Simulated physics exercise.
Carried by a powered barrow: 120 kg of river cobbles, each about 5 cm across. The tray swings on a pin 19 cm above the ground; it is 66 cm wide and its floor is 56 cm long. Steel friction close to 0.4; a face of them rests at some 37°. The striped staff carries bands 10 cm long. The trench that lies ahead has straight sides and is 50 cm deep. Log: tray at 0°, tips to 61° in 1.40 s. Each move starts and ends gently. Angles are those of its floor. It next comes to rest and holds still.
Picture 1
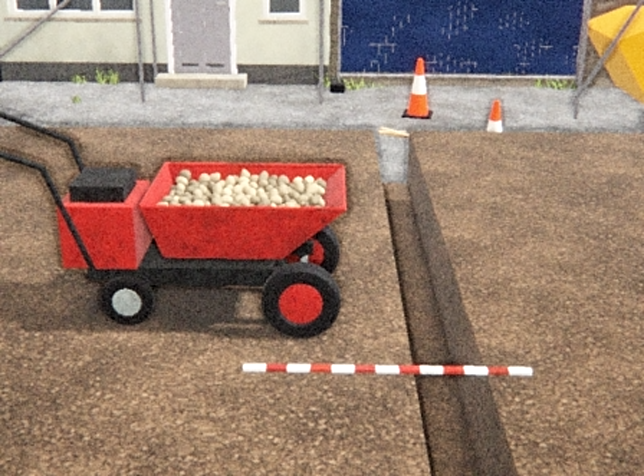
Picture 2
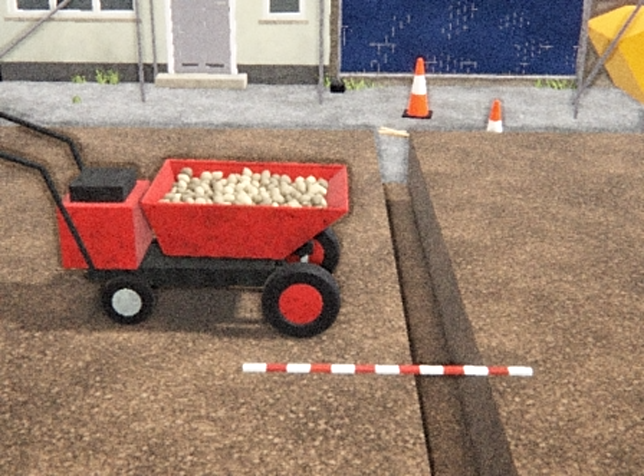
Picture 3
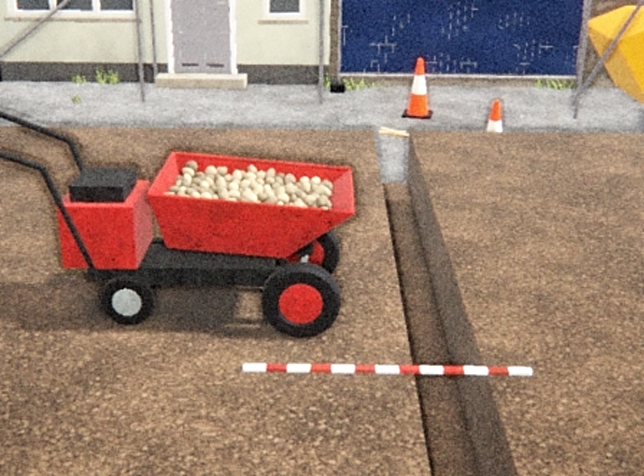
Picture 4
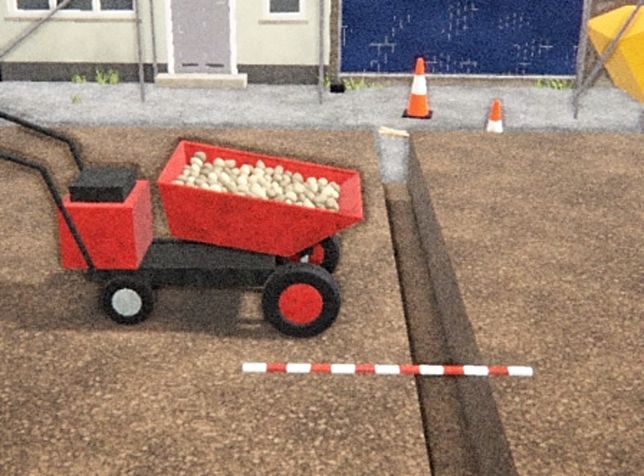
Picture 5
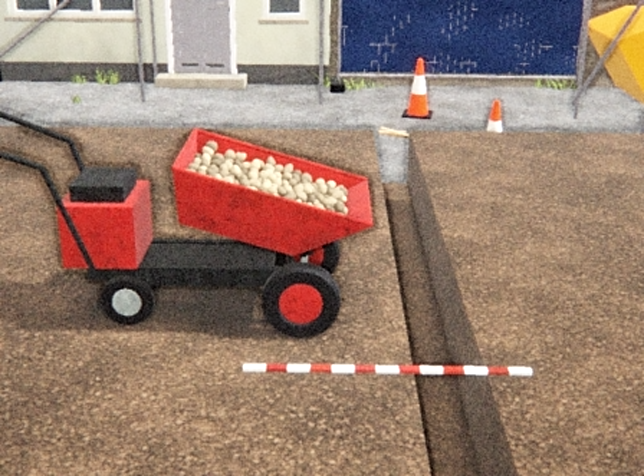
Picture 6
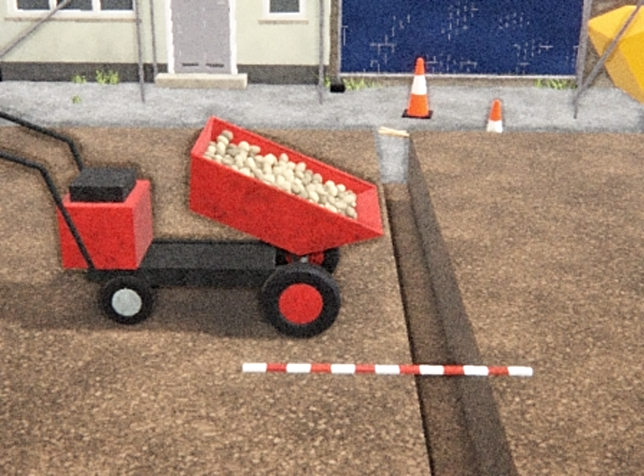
Red tray of pale rounded stones on a small wheeled barrow tilting steadily down toward the right, beside a narrow straight trench.
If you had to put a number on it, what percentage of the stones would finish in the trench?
I'd put it at about 90 percent.
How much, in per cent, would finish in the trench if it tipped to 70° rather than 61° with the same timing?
Roughly 90%.
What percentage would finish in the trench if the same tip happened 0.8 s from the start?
Then roughly 75 percent.
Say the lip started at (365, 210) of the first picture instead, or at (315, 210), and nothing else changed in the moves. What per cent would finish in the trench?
Estimates: 65 % then 95 %.
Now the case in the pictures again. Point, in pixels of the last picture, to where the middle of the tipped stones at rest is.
Look at roughly (436, 377).
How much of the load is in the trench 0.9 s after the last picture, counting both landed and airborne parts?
Roughly 35% by that time.
Then, 0.5 s after the last picture the floor is at 51°, 100 % in the tray; the foremost stones are at (393, 247).
Then, 0.9 s after the last picture the floor is at 61°, 66 % in the tray, 33 % in the trench, 1 % past the trench; the foremost stones are at (471, 316).
Then, 1.3 s after the last picture the floor is at 61°, 28 % in the tray, 62 % in the trench, 10 % past the trench; the foremost stones are at (541, 320).
Then, 3.2 s after the last picture the floor is at 61°, 0 % in the tray, 90 % in the trench, 10 % past the trench; the foremost stones are at (584, 317).
